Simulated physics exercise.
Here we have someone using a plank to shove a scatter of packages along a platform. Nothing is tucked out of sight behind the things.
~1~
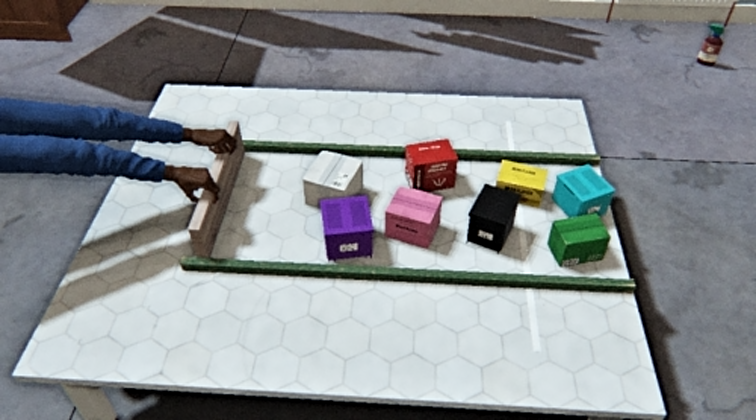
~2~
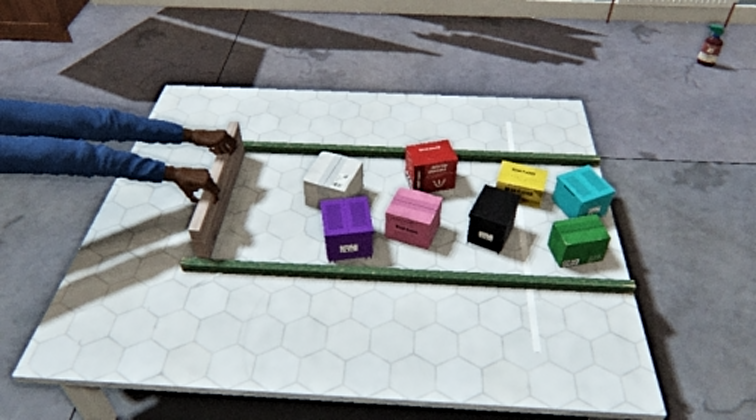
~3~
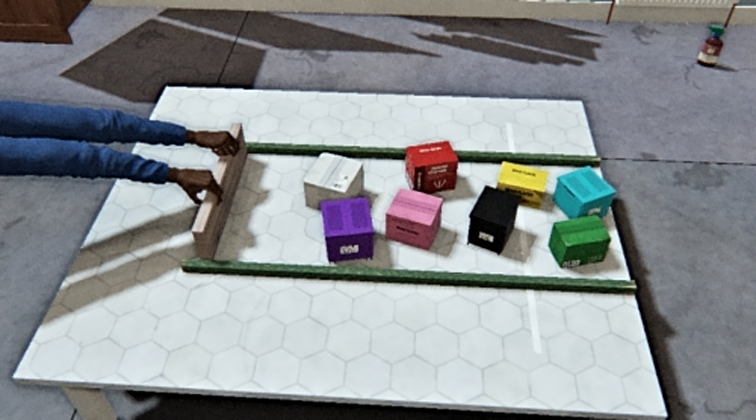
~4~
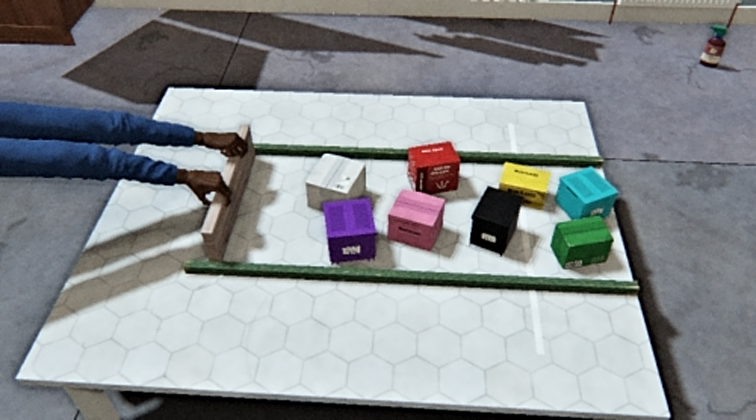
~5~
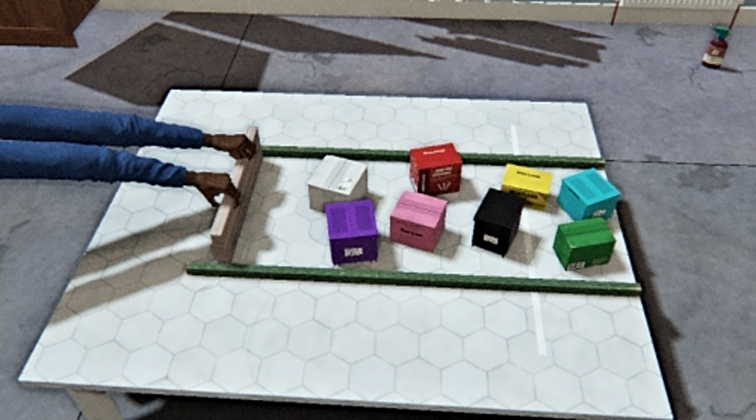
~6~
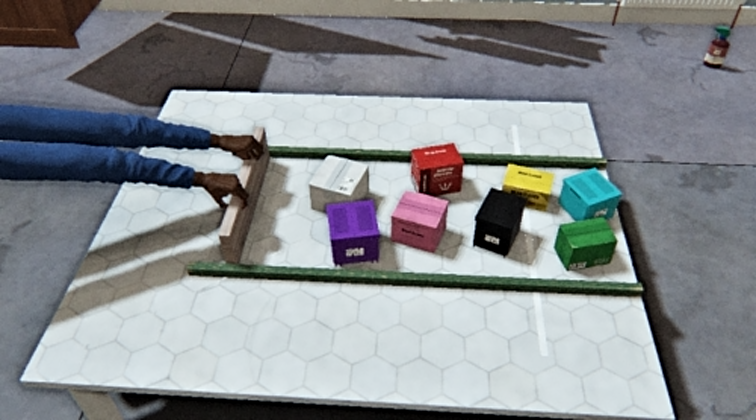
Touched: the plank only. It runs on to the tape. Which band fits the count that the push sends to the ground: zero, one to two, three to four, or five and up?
I expect three or four to end up below.
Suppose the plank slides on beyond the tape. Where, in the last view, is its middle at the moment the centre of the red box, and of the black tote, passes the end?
The middle is at (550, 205) when it's the red box, and at (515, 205) when it's the black tote.
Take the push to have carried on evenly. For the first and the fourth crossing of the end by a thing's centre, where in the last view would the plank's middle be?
It sits around (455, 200) and after that around (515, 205).
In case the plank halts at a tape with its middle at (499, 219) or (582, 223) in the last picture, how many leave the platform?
The first gives 2 and the second gives 6.
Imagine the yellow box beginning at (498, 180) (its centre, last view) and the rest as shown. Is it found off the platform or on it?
Placed there, the yellow box ends up below.
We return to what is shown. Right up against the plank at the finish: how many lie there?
2 in contact.
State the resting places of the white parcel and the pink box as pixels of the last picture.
Final pixels, roughly: (549, 191) for the first, (595, 219) for the other.
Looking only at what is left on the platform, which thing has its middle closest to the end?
Red box.
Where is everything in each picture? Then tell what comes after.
In the first frame, turquoise tote (582, 195); green parcel (578, 241); yellow box (521, 184); plank (220, 187); tape (520, 217).
In the second frame, green parcel (578, 241); pink box (414, 218).
In the third frame, yellow box (521, 186); purple tote (348, 231).
In the fourth frame, turquoise tote (585, 197); red box (433, 169).
In the fifth frame, green parcel (584, 244); white parcel (339, 187).
In the sixth frame, turquoise tote (589, 199); green parcel (585, 244); yellow box (527, 188); plank (247, 193); tape (527, 221).
Soon after, none off yet; turquoise tote at rest near (589, 199); green parcel at rest near (585, 244); yellow box at rest near (527, 188).
After that, none off yet; turquoise tote tilting well over near (641, 211); green parcel displaced about its own width near (632, 247); yellow box displaced about its own width near (589, 191).
In the end, the number that fall off is three or four; gone, black tote, yellow box, green parcel and turquoise tote.
